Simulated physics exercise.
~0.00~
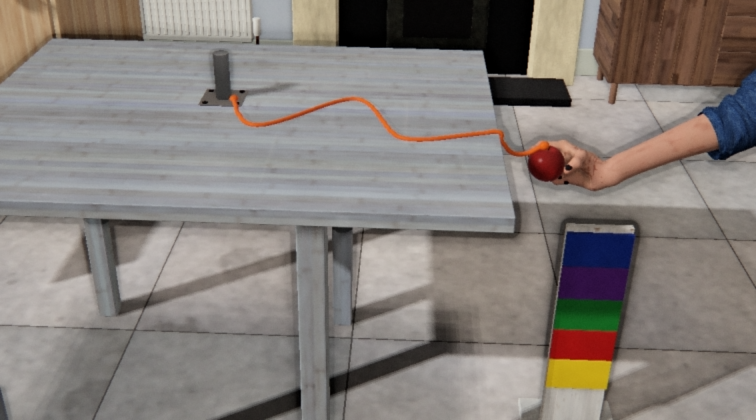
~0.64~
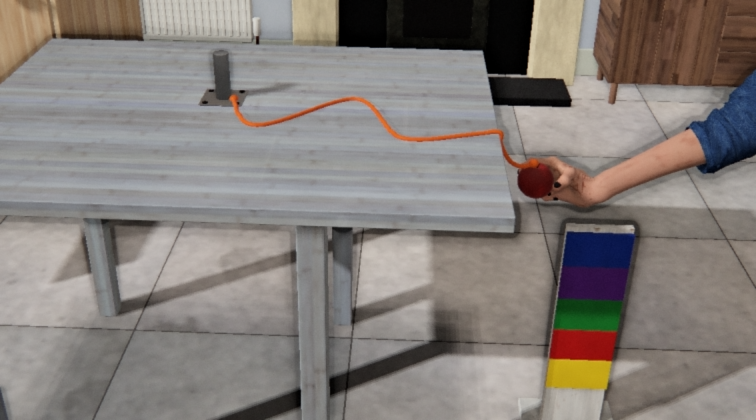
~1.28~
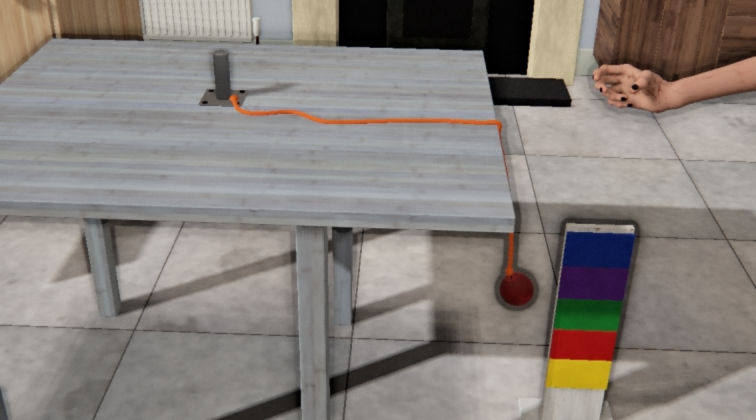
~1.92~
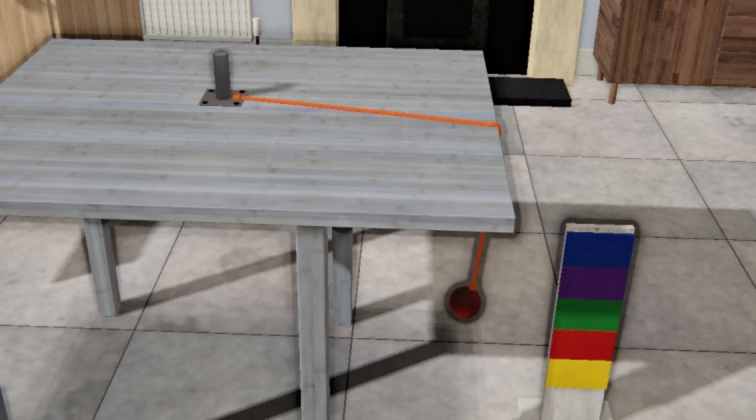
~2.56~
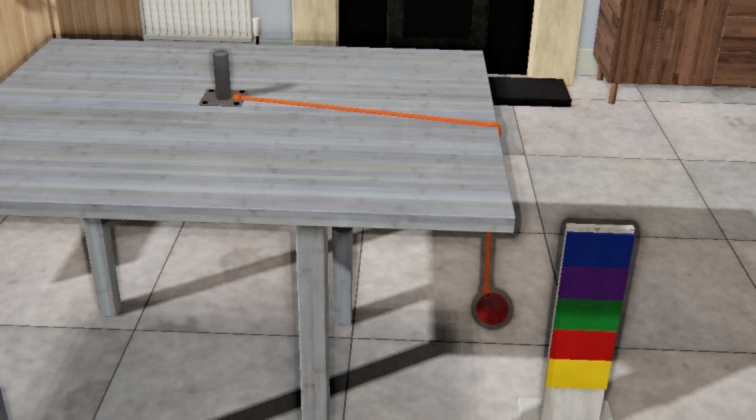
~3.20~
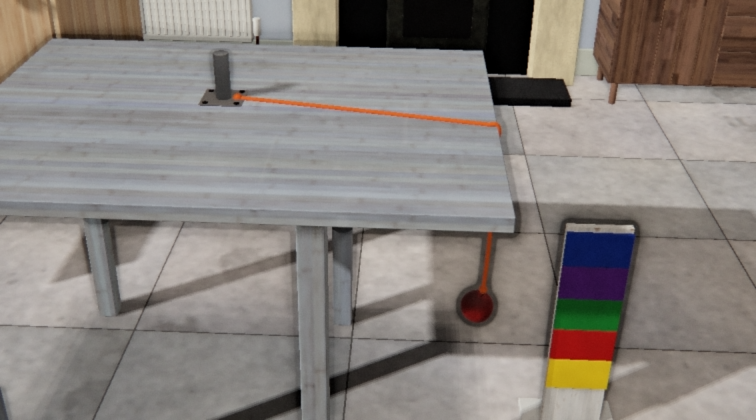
A hand releasing a red apple on an orange lead off a table edge, the apple swinging slightly, hanging level with green.
